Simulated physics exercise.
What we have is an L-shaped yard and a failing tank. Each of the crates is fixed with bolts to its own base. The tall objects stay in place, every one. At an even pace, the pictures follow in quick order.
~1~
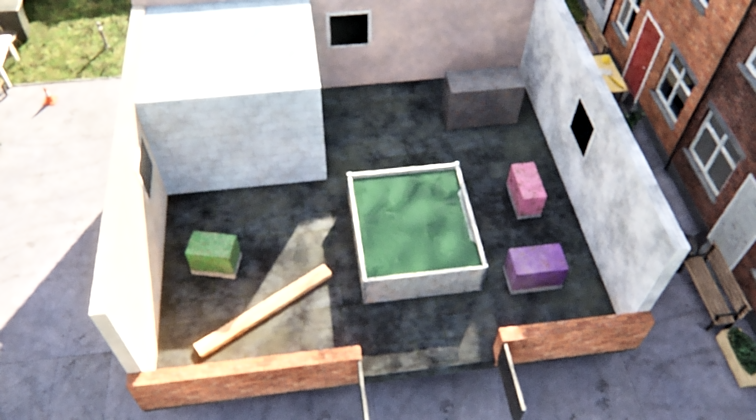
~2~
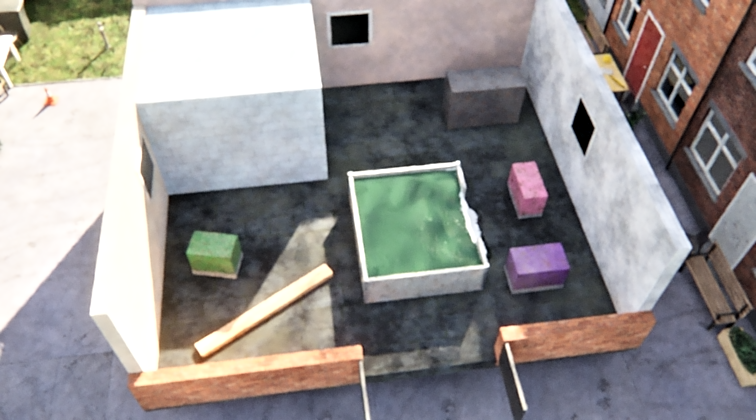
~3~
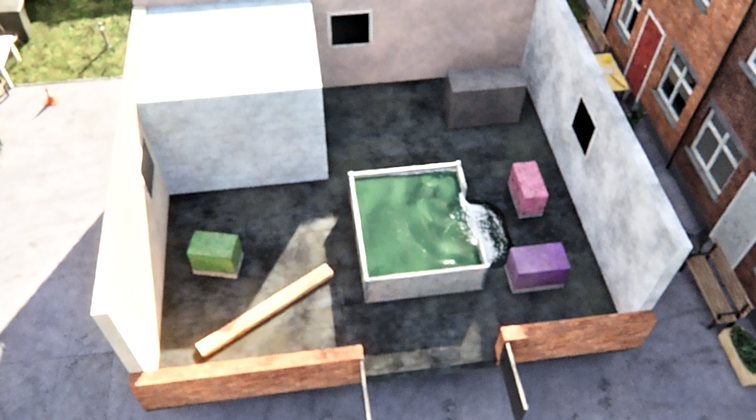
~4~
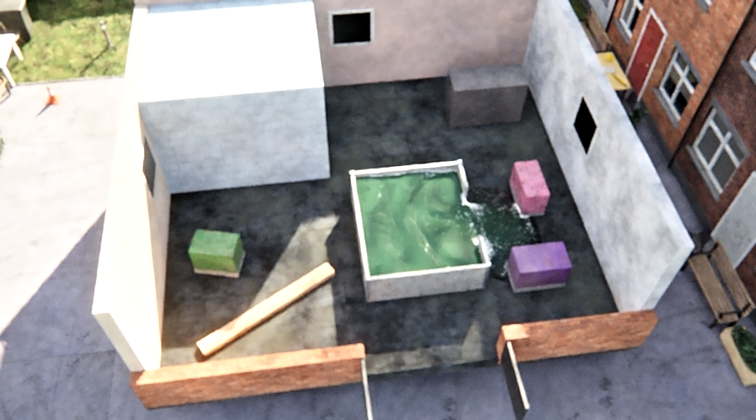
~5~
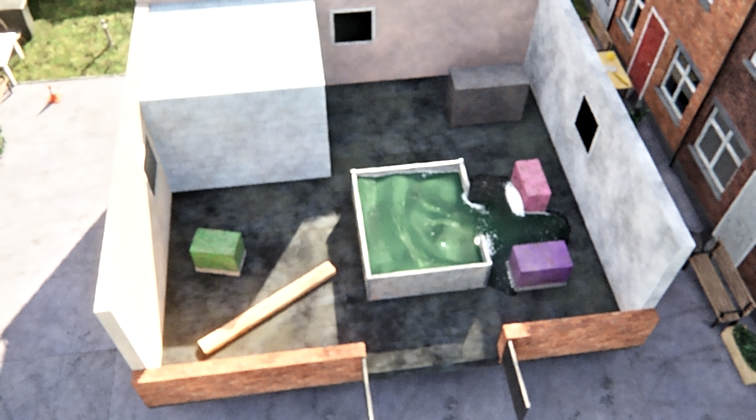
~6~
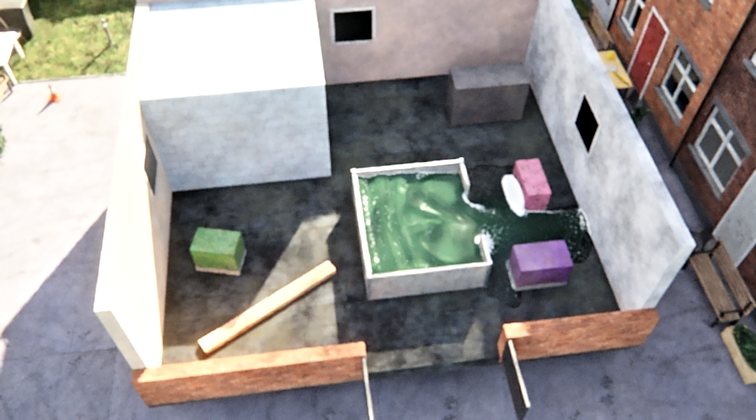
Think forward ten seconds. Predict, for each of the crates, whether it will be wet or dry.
My prediction: The green crate will be dry, the pink crate will be wet, the purple crate will be wet.
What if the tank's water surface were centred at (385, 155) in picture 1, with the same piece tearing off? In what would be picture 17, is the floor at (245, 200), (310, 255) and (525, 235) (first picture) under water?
First unwetted; next unwetted; last drenched.
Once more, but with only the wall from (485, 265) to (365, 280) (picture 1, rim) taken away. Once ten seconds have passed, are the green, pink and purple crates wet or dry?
The green crate is not reached; the pink crate is not reached; the purple crate is not reached.
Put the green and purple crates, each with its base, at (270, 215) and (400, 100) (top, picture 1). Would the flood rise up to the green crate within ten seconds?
The green crate simply stays high and dry.
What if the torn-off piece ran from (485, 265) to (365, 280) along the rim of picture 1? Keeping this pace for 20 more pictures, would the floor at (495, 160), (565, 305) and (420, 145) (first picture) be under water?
Spot one spared, spot two inundated, spot three spared.
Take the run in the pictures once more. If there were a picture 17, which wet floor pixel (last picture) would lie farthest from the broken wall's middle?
Near (532, 99).
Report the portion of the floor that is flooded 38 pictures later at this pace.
Around 75 percent, give or take.
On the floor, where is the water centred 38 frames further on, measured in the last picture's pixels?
Somewhere near (445, 210).
A moment on, water covers 20 % of the floor; the green crate not reached, the pink crate water round its plinth, the purple crate water round its plinth.
Next, water covers 30 % of the floor; the green crate not reached, the pink crate water round its plinth, the purple crate water round its plinth.
Then, water covers 50 % of the floor; the green crate not reached, the pink crate water round its plinth, the purple crate water round its plinth.
Later, water covers 75 % of the floor; the green crate not reached, the pink crate water round its plinth, the purple crate water round its plinth.
In the end, water covers 95 % of the floor; the green crate stayed above the water, the pink crate was topped, the purple crate was topped.
